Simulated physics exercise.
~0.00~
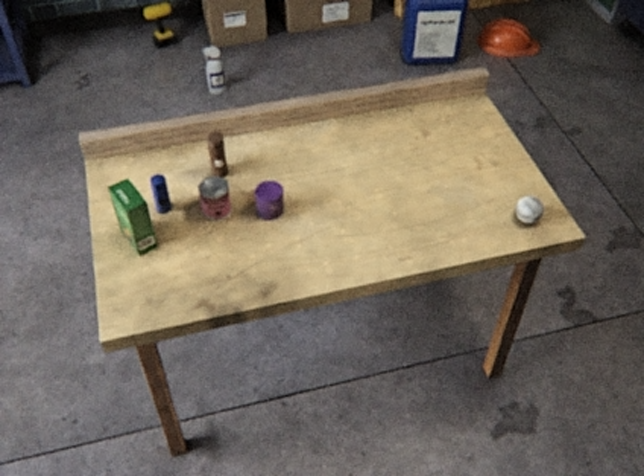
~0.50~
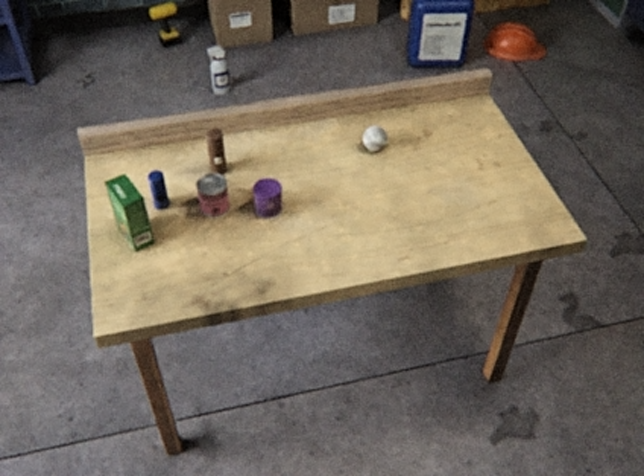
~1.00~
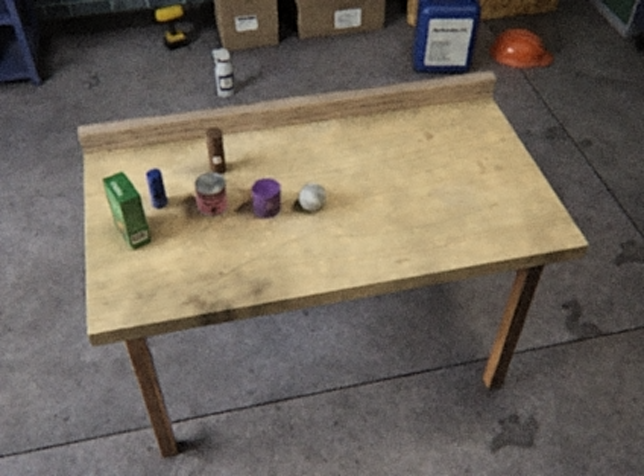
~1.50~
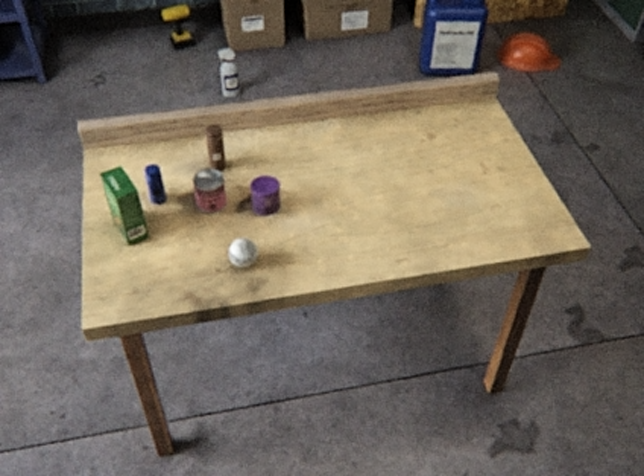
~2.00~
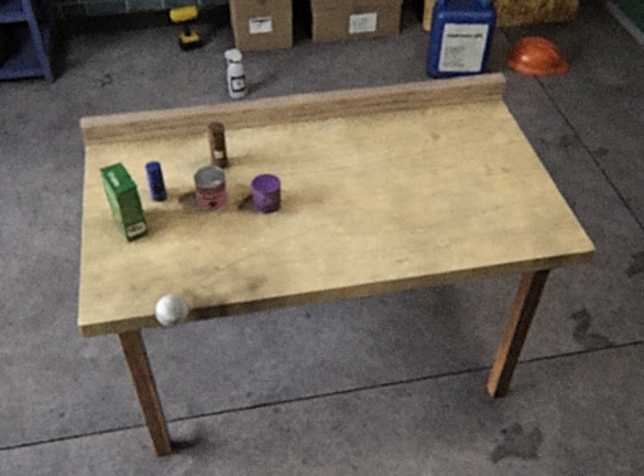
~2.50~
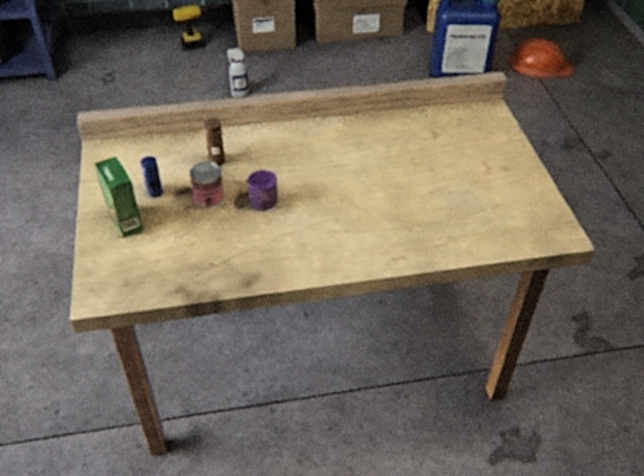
A white ball rolled left across a wooden table to the raised strip along the far edge, then came back toward the near left corner, passing the purple tin and the other items, which stayed standing, and was gone from view at the end.
